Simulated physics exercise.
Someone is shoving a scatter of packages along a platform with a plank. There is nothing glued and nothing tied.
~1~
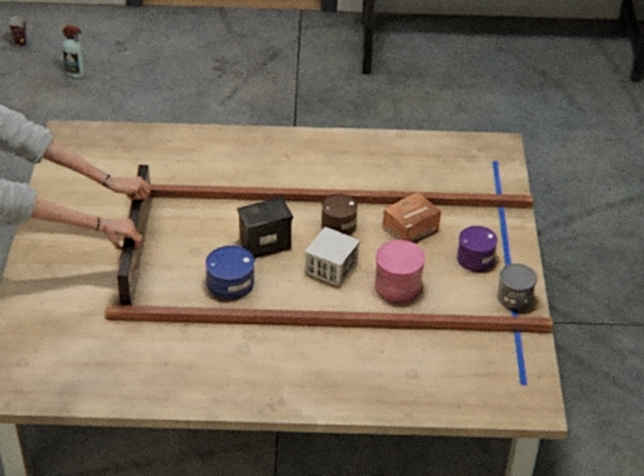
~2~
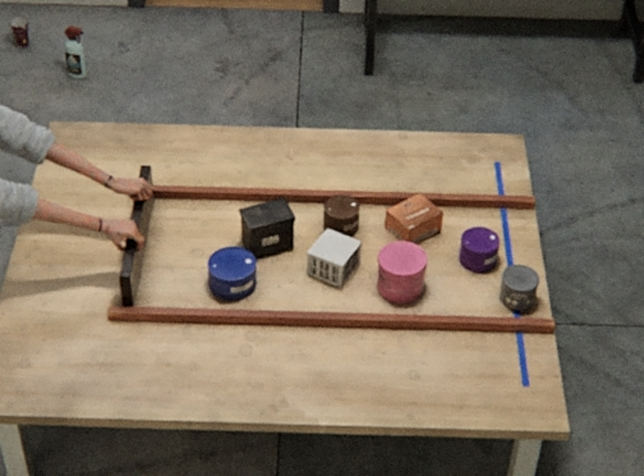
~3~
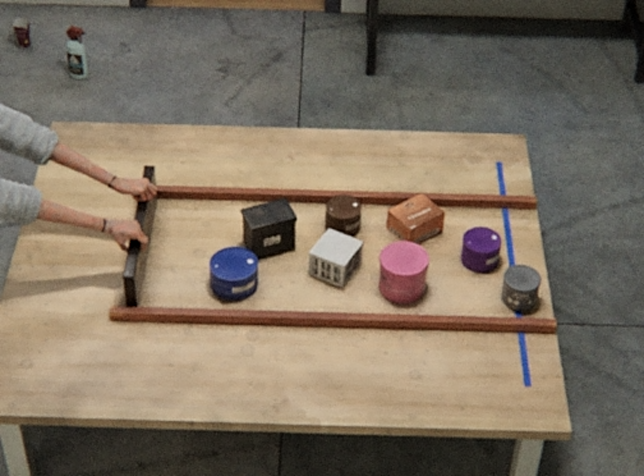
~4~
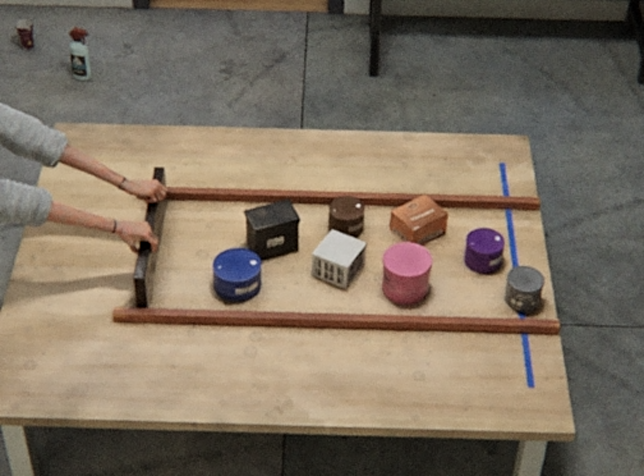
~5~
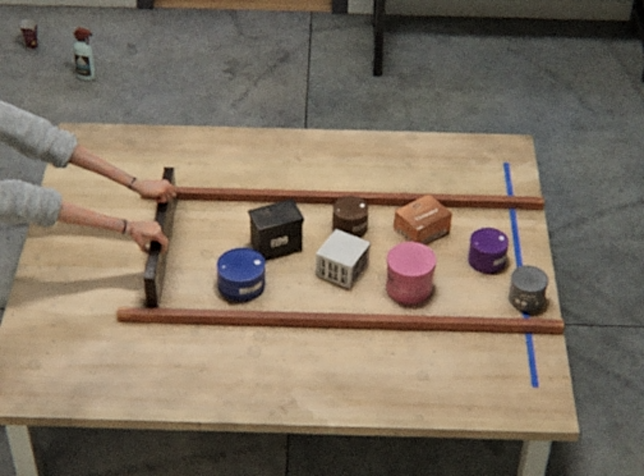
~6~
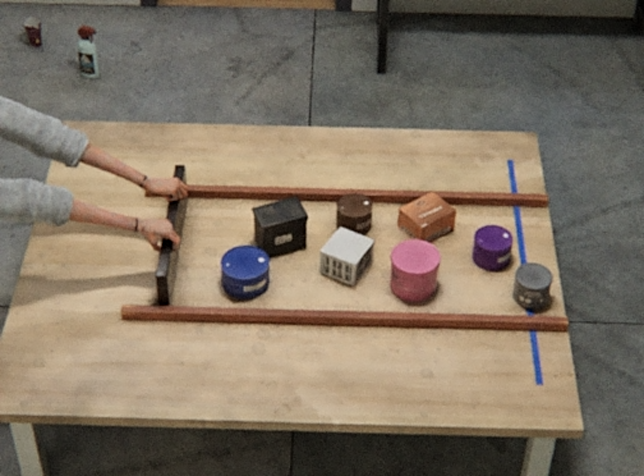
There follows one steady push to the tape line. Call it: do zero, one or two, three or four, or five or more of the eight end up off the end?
Five or more end up off it.
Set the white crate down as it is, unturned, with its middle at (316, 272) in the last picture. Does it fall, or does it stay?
Result: The white crate ends up off.
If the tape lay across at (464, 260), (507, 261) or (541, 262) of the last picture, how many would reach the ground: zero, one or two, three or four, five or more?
Taking them in turn, one or two; 3 or 4; 5 or more.
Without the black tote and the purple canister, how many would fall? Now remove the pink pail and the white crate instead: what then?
The first removal gives 3, the second gives 3.
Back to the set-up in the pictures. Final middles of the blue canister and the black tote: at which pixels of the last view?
(553, 284) and (551, 228).
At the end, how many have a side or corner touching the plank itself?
That comes to 3.
A little later, none off yet; grey pail at rest near (532, 286); purple canister at rest near (492, 248); orange box at rest near (427, 219).
Next, none off yet; grey pail at rest near (532, 286); purple canister shifted a little near (499, 247); orange box shifted about its own width near (470, 214).
When it is over, the number that fall off is five or more; down, white crate, pink pail, orange box, purple canister and grey pail.
